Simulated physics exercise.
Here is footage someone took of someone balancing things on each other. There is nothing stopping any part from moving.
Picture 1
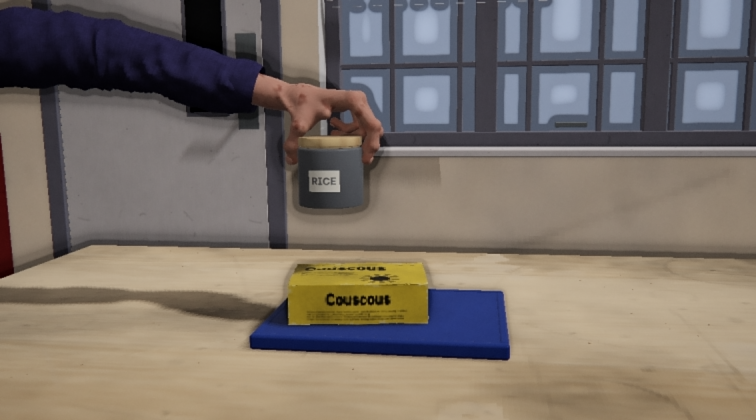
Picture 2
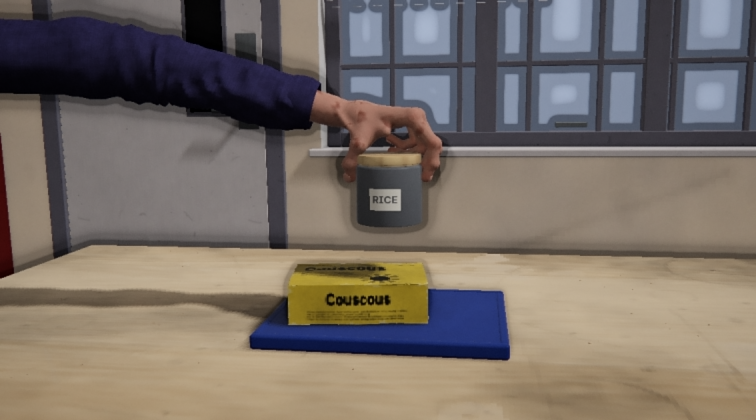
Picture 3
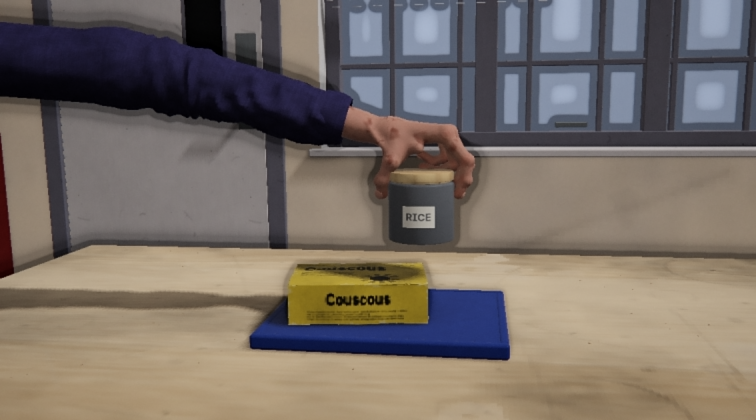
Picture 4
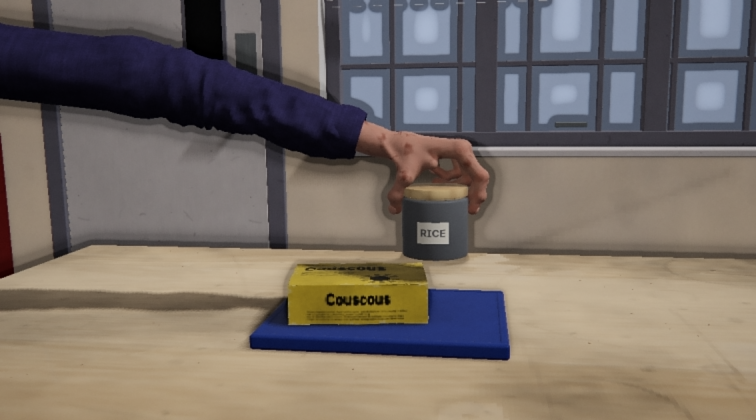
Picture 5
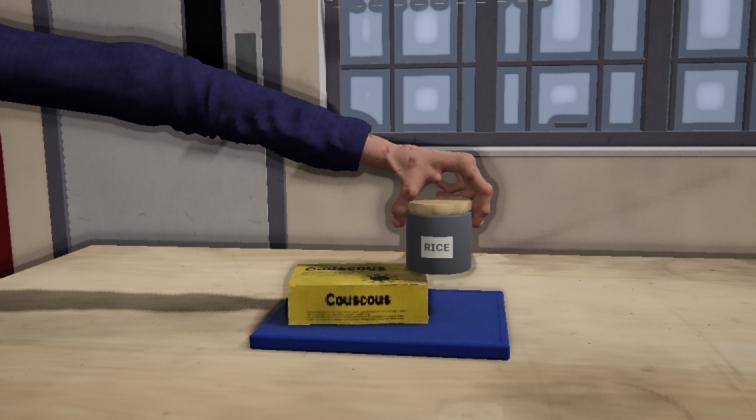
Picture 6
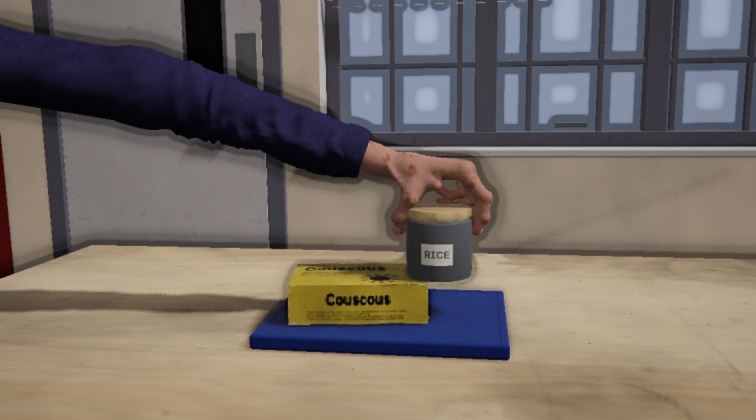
In the video, a hand holding a grey jar labelled rice moves it right and downward above a yellow couscous packet on a blue board, lowering it beside the packet's right end, with the fingers still around its lid.
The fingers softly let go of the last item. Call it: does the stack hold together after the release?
No, it falls apart.
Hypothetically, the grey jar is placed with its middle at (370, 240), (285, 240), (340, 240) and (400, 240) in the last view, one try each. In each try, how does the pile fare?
Result per try: First still standing, second toppled, third still standing, fourth still standing.
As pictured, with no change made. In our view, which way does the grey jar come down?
Result: Further right.
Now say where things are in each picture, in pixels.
In the first picture, still above its spot; grey jar (331, 171); yellow packet (359, 292).
In the second picture, still above its spot; grey jar (389, 188); yellow packet (359, 292).
In the third picture, still above its spot; grey jar (421, 205); yellow packet (359, 292).
In the fourth picture, still above its spot; grey jar (435, 220); yellow packet (359, 292).
In the fifth picture, still above its spot; grey jar (439, 234); yellow packet (359, 292).
In the sixth picture, in place under the hand; grey jar (439, 241); yellow packet (359, 292).
Then, 0.60 s on from there, grey jar now fallen.
Then, 1.80 s on from there, things are still on the move.
In the end, fallen, grey jar; the other 2 unmoved. At the end, from the last picture's camera, grey jar near (629, 381). The pile gives way.
